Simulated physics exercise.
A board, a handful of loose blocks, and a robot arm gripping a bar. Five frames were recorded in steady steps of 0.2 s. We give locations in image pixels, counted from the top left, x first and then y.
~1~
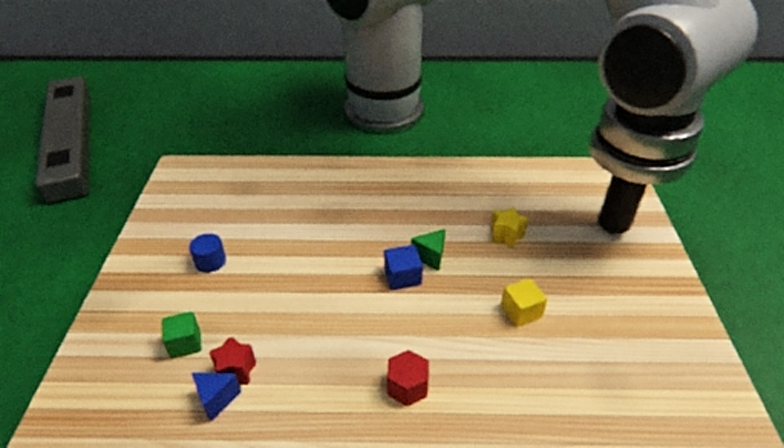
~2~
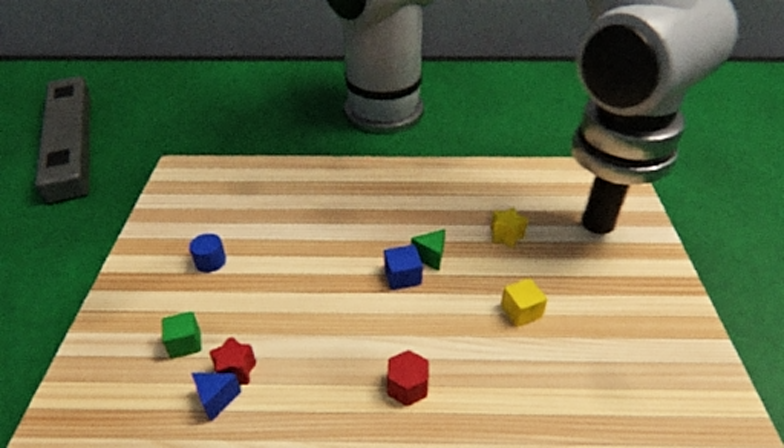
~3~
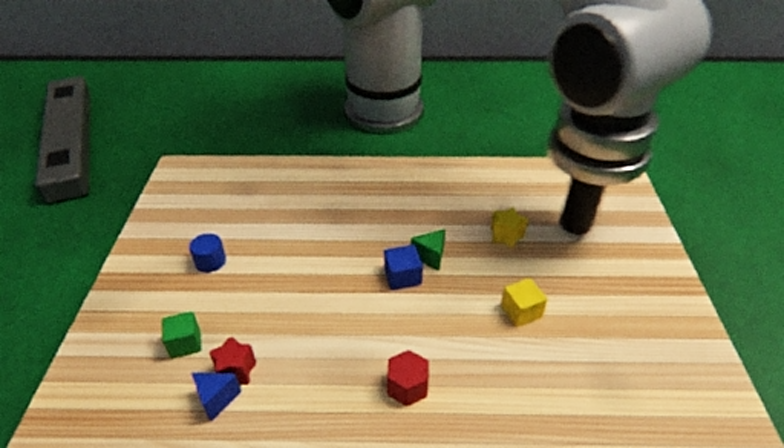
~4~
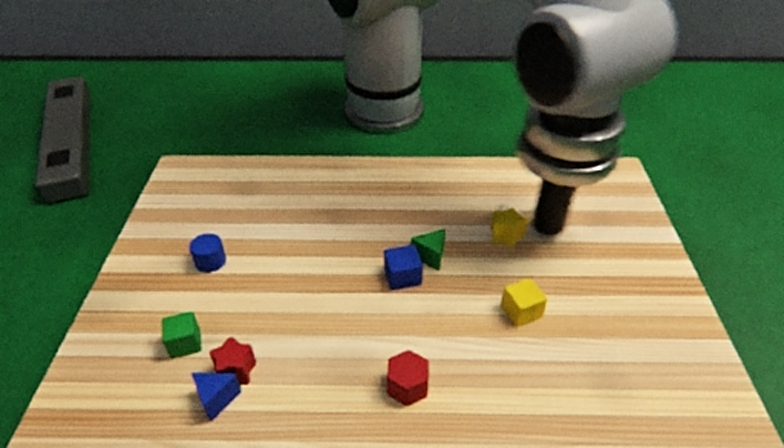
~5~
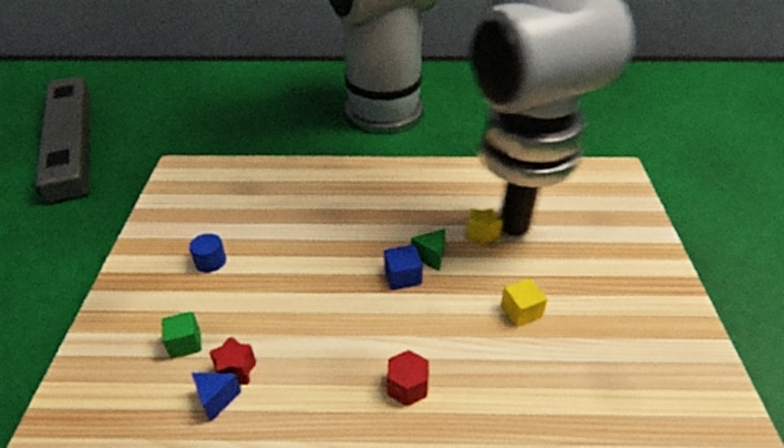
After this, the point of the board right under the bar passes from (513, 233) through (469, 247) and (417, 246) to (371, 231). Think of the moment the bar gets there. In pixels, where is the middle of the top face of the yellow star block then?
The centre of its top face lies at (398, 201).
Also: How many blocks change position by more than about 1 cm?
A pair of blocks is moved.
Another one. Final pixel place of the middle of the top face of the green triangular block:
I'd say the green triangular block ends with its top centre at (369, 235).
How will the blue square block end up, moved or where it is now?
That block will keep its spot.
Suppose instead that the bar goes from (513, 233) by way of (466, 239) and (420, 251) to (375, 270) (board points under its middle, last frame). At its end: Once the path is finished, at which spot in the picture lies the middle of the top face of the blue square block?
It is going to be at (384, 280).
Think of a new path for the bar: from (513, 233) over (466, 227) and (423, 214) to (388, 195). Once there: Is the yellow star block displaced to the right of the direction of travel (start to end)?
No, that is not what happens.
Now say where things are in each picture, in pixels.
The first frame shows bar's lower end at (614, 223); blue square block at (403, 257); green triangular block at (432, 239); yellow star block at (509, 217).
The second frame shows bar at (598, 223); blocks still.
The third frame shows bar at (576, 224); blocks still.
The fourth frame shows bar at (548, 224); blocks still.
The fifth frame shows bar at (515, 225); blue square block at (403, 257); green triangular block at (432, 239); yellow star block at (485, 217).
What follows on the original path. One third of the way, bar at (469, 239); green triangular block at (423, 237), turned 30° anticlockwise; yellow star block at (442, 220), turned 45° clockwise.
Two thirds of the way, bar at (417, 238); green triangular block at (390, 235), turned 40° anticlockwise; yellow star block at (409, 208), turned 95° clockwise.
At the end, bar at (371, 223); blue square block still; green triangular block at (369, 235), turned 70° anticlockwise; yellow star block at (398, 201), turned 150° clockwise.
